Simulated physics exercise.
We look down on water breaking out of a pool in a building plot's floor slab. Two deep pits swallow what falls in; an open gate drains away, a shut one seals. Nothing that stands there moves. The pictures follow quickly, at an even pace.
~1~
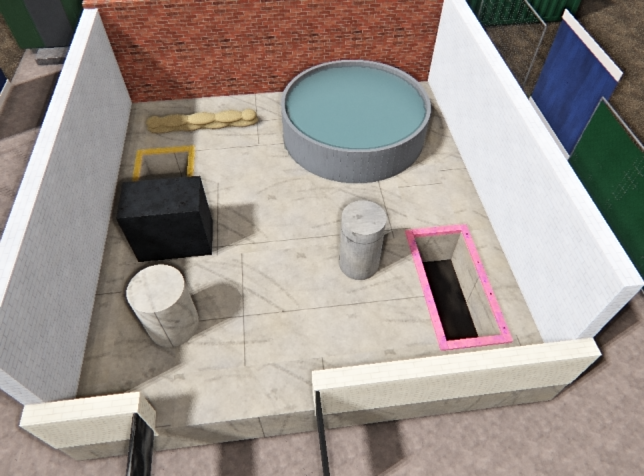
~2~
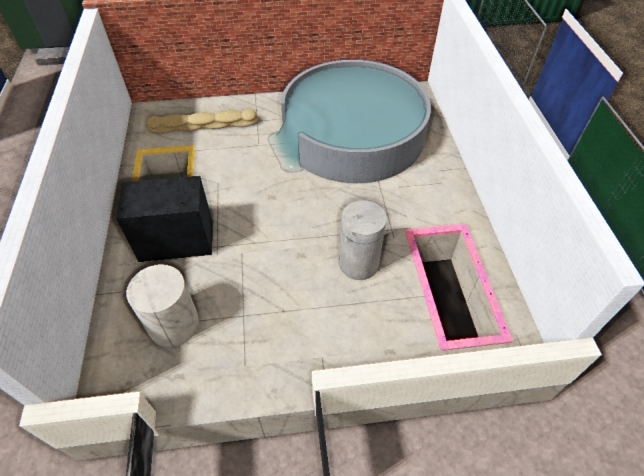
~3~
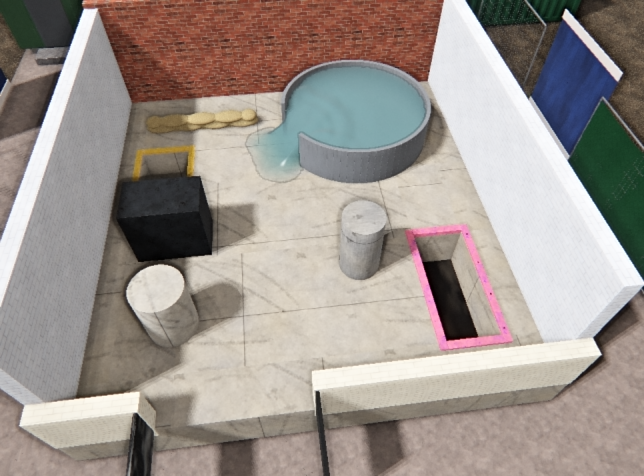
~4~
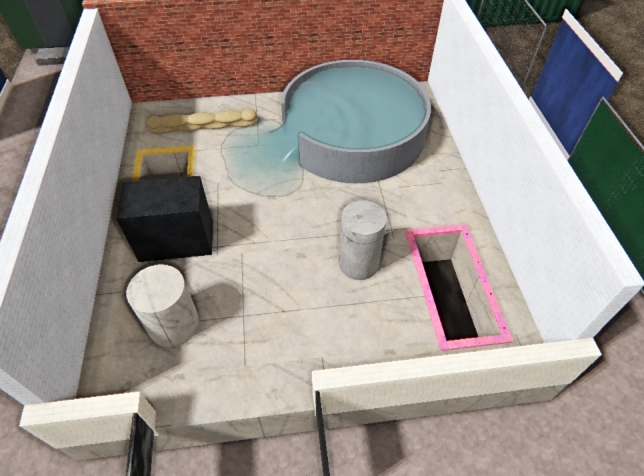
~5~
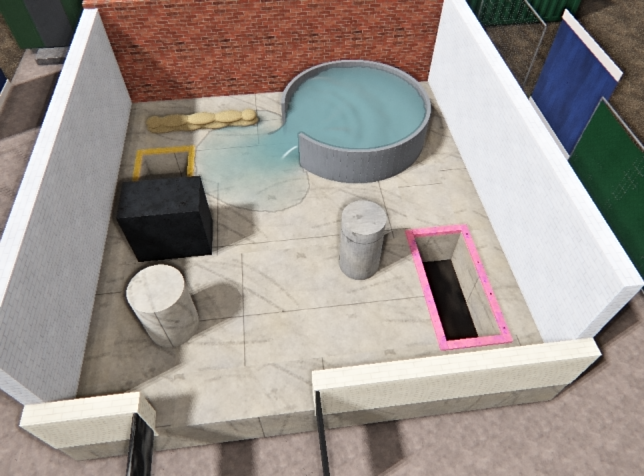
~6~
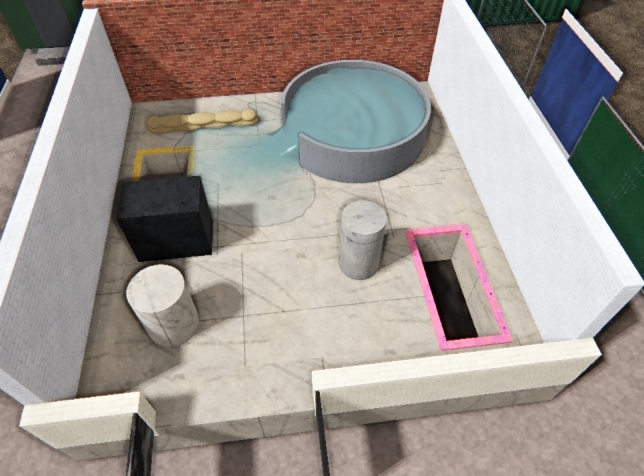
In the video, water breaks through a gap in the left side of a round grey pool inside a walled plot and spreads leftward and forward across the pale floor toward a black block and yellow-edged opening.
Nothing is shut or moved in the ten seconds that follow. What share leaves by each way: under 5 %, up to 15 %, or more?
In the end: The gate takes between 5 and 15 %; the yellow pit takes above 15 %; the pink pit takes not even 5 %.
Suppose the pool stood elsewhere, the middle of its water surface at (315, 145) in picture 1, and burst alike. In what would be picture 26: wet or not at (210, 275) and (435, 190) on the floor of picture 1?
In that order: Awash, free of water.
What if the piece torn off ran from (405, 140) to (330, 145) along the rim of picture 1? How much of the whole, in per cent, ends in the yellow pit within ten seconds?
Parts in a hundred: Yellow 2.
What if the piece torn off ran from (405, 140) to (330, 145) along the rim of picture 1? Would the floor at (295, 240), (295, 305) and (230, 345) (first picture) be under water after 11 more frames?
As listed: Awash, covered, covered.
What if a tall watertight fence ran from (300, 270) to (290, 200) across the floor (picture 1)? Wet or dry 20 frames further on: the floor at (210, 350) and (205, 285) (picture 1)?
In that order: Covered, awash.
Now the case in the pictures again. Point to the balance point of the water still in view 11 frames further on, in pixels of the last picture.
Roughly at (313, 147).
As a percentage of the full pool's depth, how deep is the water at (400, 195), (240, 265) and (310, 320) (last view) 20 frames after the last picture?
Roughly 0, 6 and 2 per cent, in turn.
A moment on, water covers 25 % of the floor; the gate 0 %, the yellow pit 4 %, the pink pit 0 %.
Next, water covers 35 % of the floor; the gate 0 %, the yellow pit 9 %, the pink pit 0 %.
Then, water covers 50 % of the floor; the gate 1 %, the yellow pit 18 %, the pink pit 0 %.
Later, water covers 60 % of the floor; the gate 5 %, the yellow pit 32 %, the pink pit 0 %.
In the end, water covers 70 % of the floor; the gate 9 %, the yellow pit 44 %, the pink pit 0 %.
